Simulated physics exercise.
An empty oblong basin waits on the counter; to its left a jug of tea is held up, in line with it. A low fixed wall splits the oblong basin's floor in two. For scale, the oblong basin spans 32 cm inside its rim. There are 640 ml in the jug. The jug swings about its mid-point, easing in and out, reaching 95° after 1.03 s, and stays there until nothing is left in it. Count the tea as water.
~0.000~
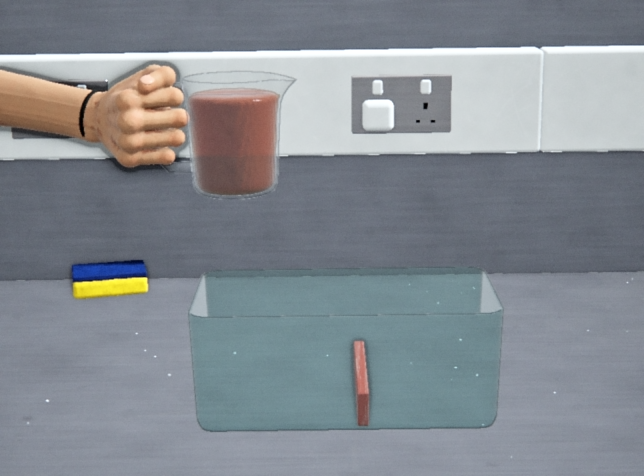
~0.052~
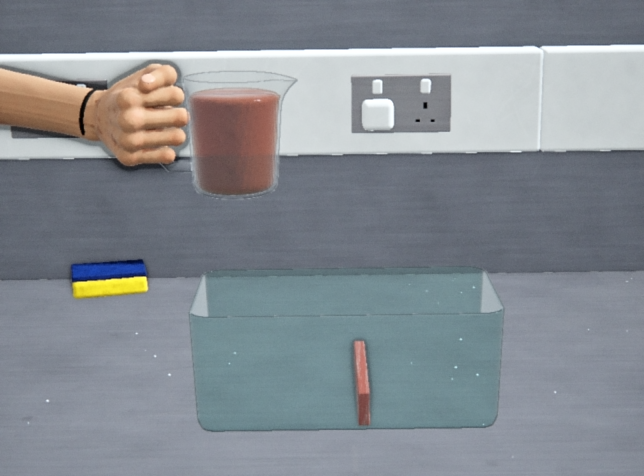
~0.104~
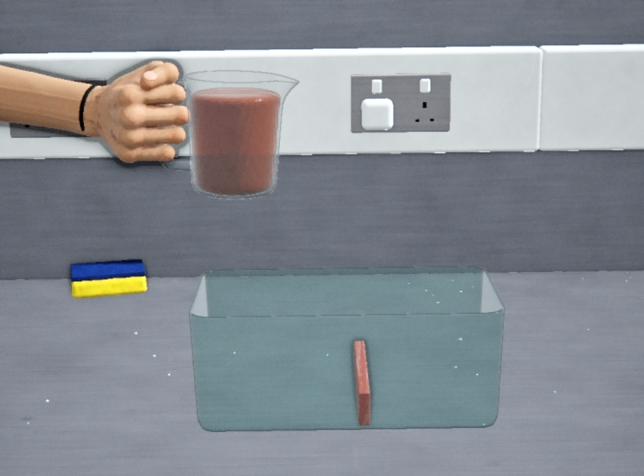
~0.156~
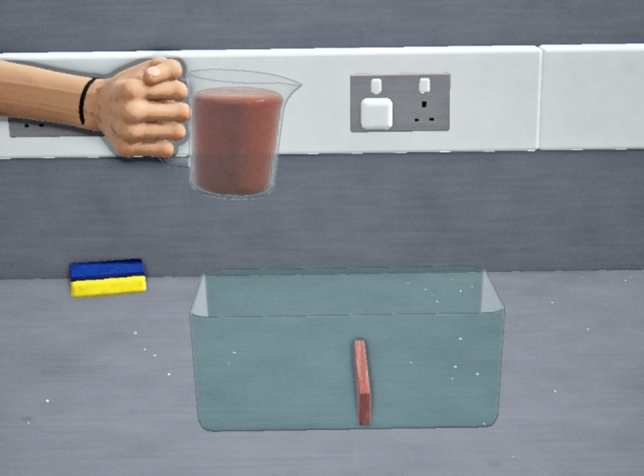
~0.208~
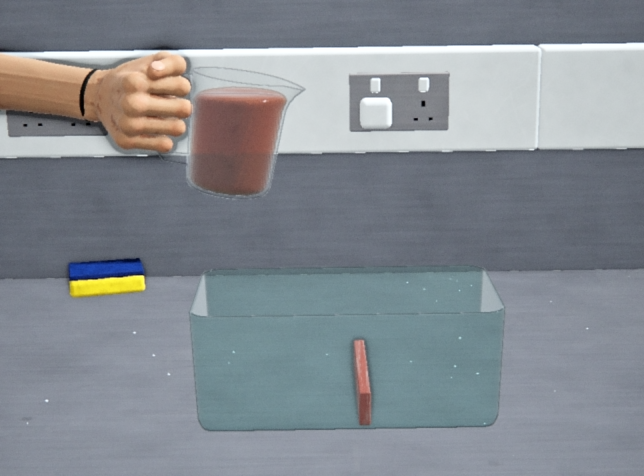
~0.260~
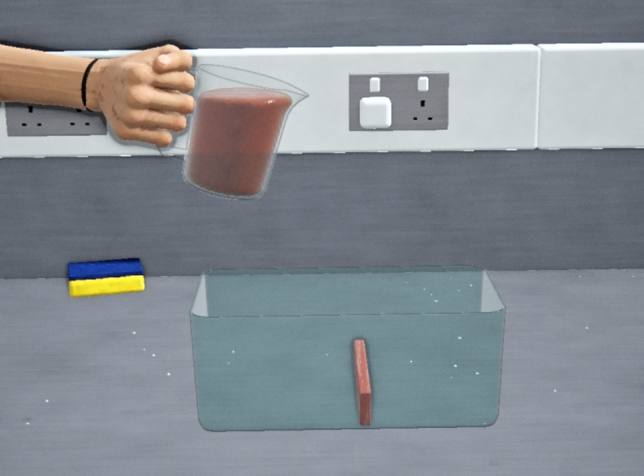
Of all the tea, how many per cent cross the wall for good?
Roughly 86 per cent is past the wall.
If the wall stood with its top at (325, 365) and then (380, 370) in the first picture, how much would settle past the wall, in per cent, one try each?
In turn about 95 and 60 per cent.
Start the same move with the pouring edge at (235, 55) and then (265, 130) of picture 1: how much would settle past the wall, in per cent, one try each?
First 5, then 10 per cent.
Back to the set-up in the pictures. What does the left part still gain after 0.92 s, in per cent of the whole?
Some 12 per cent.
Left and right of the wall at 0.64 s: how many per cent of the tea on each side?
Near 0 on the left, 4 on the right.
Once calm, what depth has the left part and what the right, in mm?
Left about 2 mm, right about 26 mm.
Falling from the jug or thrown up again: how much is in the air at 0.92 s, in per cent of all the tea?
About 24 per cent.
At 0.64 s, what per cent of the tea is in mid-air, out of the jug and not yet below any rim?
About 16 per cent.
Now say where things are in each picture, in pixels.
In the first frame, it leans 0°; its right rim is at (297, 78); the tea meets the walls at (188, 94) and (281, 94); the oblong basin's rim runs from (196, 294) to (493, 290); the wall's top is at (361, 367).
In the second frame, it leans 1°; its right rim is at (298, 79); the tea meets the walls at (189, 94) and (281, 93).
In the third frame, it leans 2°; its right rim is at (300, 80); the tea meets the walls at (190, 93) and (282, 94).
In the fourth frame, it leans 5°; its right rim is at (303, 83); the tea meets the walls at (192, 93) and (285, 95).
In the fifth frame, it leans 9°; its right rim is at (306, 88); the tea meets the walls at (194, 94) and (288, 95).
In the sixth frame, it leans 14°; its right rim is at (310, 94); the tea meets the walls at (198, 95) and (294, 96).
By 0.64 s the tilt is 65° and 80 per cent is still to pour, 0 is left of the wall and 4 right of it.
By 0.92 s the tilt is 92° and 34 per cent is still to pour, 1 is left of the wall and 41 right of it.
By 1.21 s the tilt is 95° and 7 per cent is still to pour, 6 is left of the wall and 80 right of it.
By 1.53 s the tilt is 95° and 1 per cent is still to pour, 11 is left of the wall and 86 right of it.
At rest 12 per cent lies left of the wall, 86 right of it and 1 outside.
